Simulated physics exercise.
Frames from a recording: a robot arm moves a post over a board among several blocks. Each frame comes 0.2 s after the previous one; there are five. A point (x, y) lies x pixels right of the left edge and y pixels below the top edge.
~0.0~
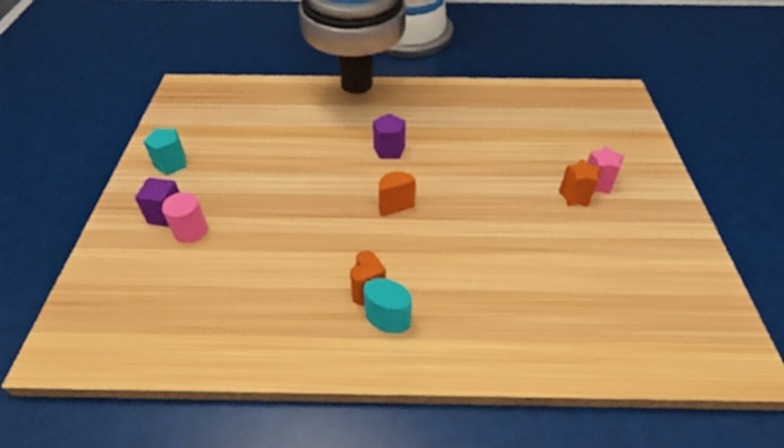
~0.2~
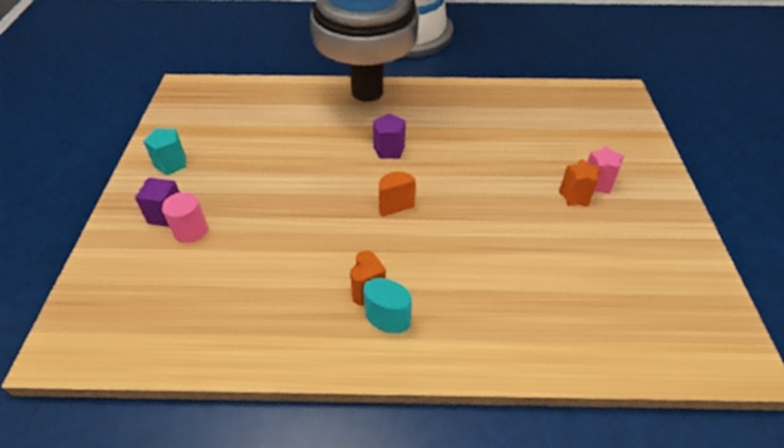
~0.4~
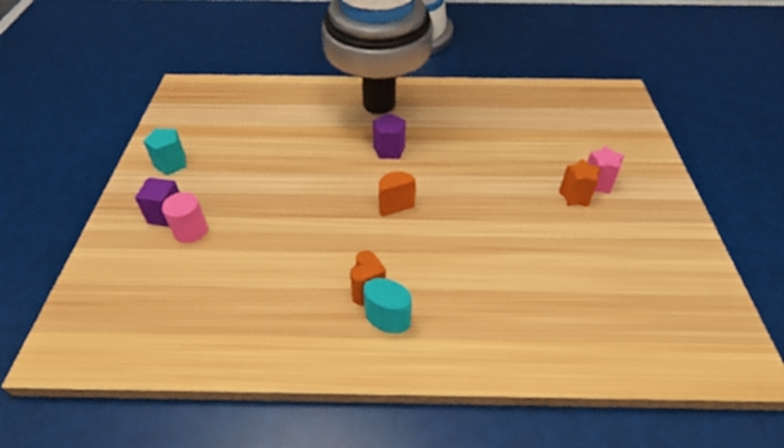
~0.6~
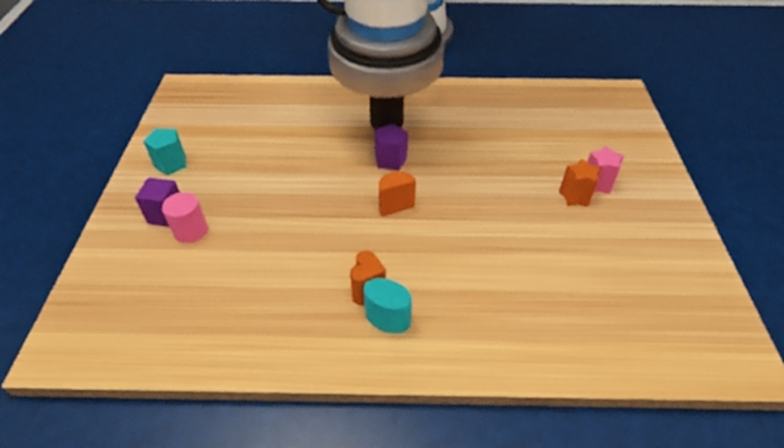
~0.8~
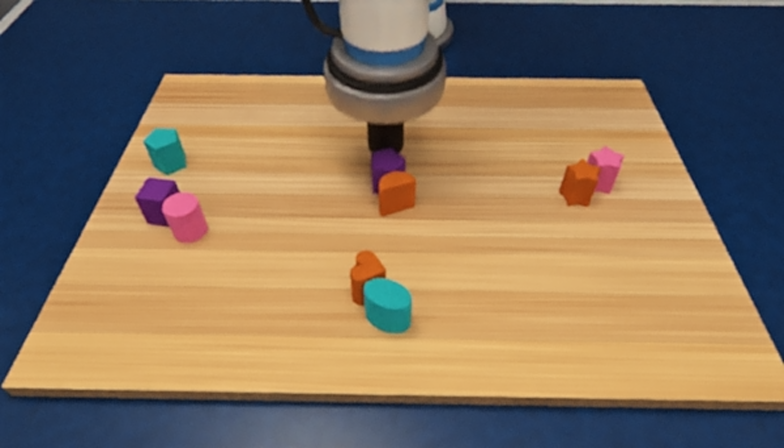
We see a robot arm lower its dark post toward a purple pentagonal block on a wooden board, then push it down the board to an orange half-round block, while the other coloured blocks stay still.
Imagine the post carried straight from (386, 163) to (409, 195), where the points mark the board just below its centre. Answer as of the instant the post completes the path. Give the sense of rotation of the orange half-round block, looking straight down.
If we look at it from overhead, the orange half-round block pivots counter-clockwise.
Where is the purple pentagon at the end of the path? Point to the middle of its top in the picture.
I'd place it at (396, 191), taking the centre of its top.
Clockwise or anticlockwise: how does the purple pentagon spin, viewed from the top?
Clockwise rotation.
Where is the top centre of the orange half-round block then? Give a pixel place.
(396, 213)
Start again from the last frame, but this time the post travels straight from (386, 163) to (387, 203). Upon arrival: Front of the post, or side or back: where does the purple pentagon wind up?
I believe the purple pentagon keeps its place ahead of the post.
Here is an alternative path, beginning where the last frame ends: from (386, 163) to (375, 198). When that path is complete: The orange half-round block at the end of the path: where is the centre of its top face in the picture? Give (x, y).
Around pixel (404, 210).
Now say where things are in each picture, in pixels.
Post's lower end at (357, 85); purple pentagon at (389, 123); orange half-round block at (395, 179), in the first picture.
Post at (368, 93); blocks still, in the second picture.
Post at (379, 105); blocks still, in the third picture.
Post at (387, 122); purple pentagon at (390, 134), in the fourth picture.
Post at (386, 146); purple pentagon at (387, 159); orange half-round block at (395, 179), in the fifth picture.
The first path, step by step. Halfway along, post at (397, 161); purple pentagon at (390, 174), turned 35° clockwise; orange half-round block at (396, 195), turned 35° anticlockwise.
At the end, post at (410, 178); purple pentagon at (396, 191), turned 55° clockwise; orange half-round block at (396, 213), turned 20° anticlockwise.
